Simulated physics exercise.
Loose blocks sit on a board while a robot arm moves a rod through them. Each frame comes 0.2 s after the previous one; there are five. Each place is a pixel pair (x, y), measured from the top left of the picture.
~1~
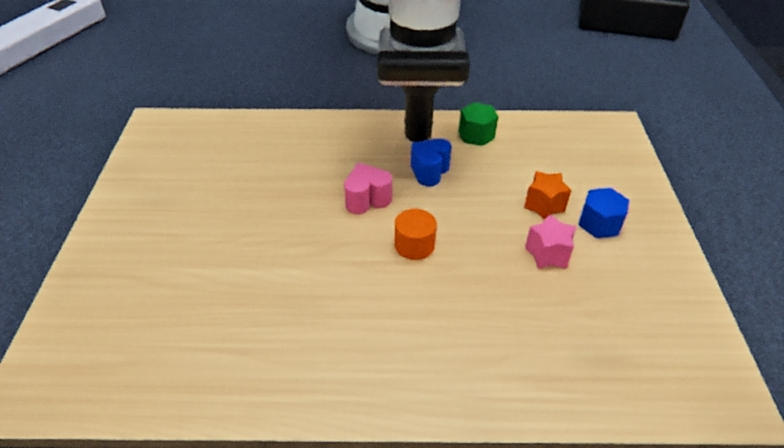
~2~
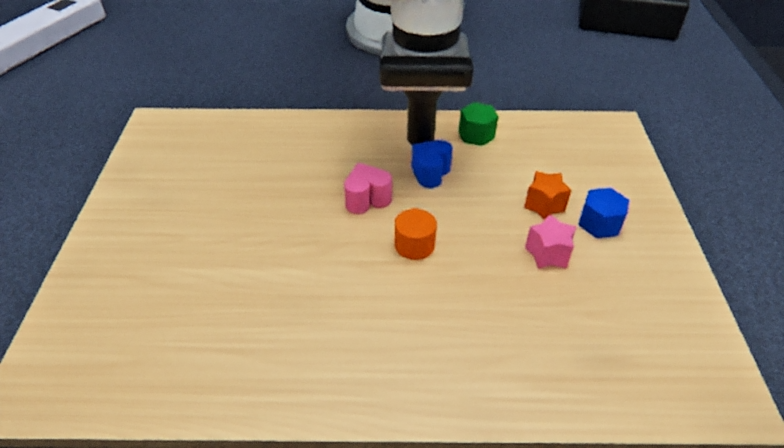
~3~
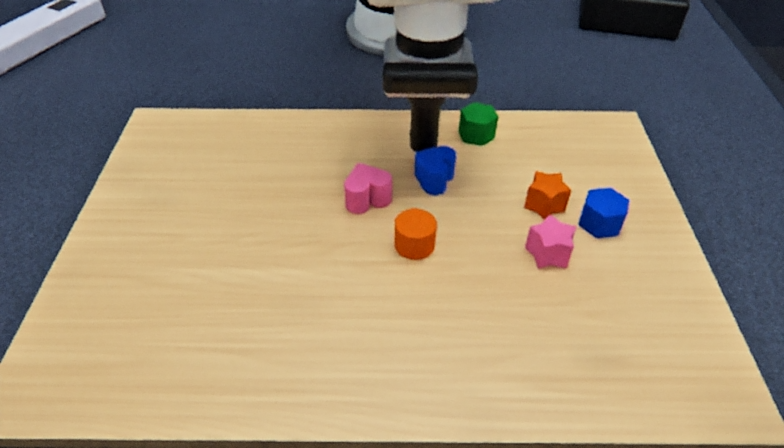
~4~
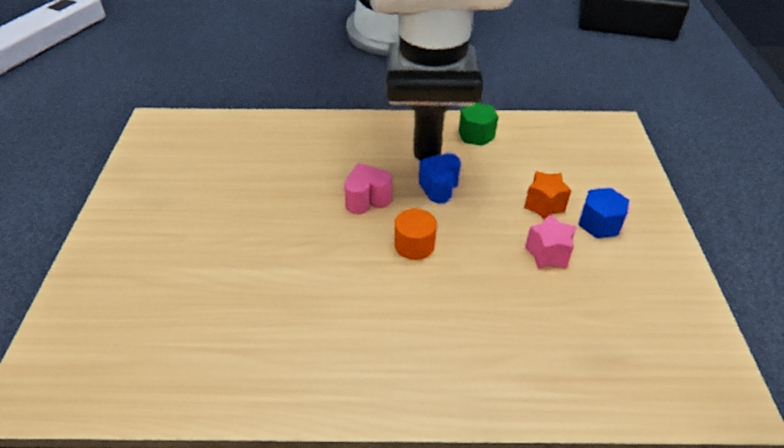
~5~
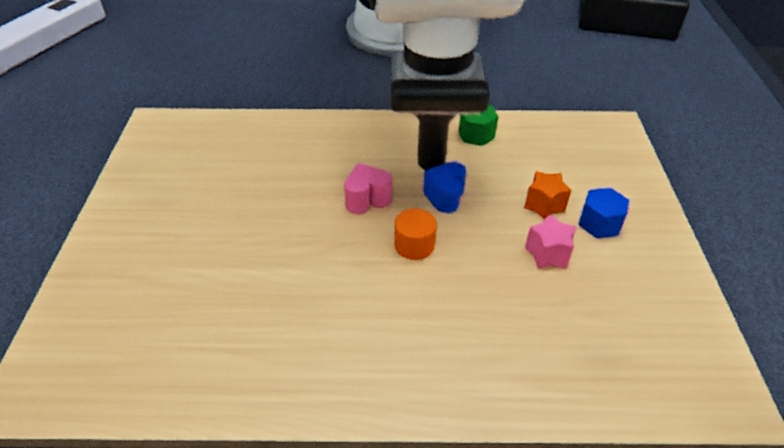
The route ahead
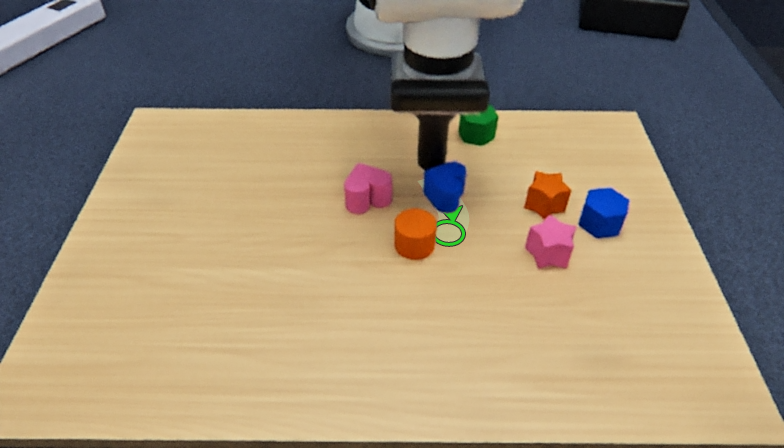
A pale wooden board lies on a dark blue-grey surface, seen from above and in front by a still camera. Near its back edge are a blue heart block and a green block, with a pink heart and orange round block nearby and an orange star, pink star and blue block rightward. The robot arm's dark rod moves slightly forward and right, pushing and turning the blue heart a short way.
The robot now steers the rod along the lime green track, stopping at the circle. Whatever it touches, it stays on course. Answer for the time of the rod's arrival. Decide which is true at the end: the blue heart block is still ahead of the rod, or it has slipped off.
It lies beside or behind the rod.
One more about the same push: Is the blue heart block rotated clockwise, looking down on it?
I expect not.
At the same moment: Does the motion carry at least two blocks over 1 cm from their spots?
No.
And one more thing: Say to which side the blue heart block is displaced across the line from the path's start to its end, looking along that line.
The answer is left.
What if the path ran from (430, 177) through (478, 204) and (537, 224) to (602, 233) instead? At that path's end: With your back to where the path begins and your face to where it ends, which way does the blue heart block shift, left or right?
It's set to shift right.
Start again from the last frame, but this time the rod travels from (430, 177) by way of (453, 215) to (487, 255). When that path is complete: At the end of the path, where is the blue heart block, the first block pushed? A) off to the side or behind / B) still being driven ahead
That would be B.
Drawn move, from (430, 177) over (442, 195) and (453, 213) to (448, 233).
On the path given first. Halfway along, rod at (450, 190); blue heart block at (468, 203).
At the end, rod at (450, 219); orange round block still; blue heart block at (480, 227), turned 25° anticlockwise.
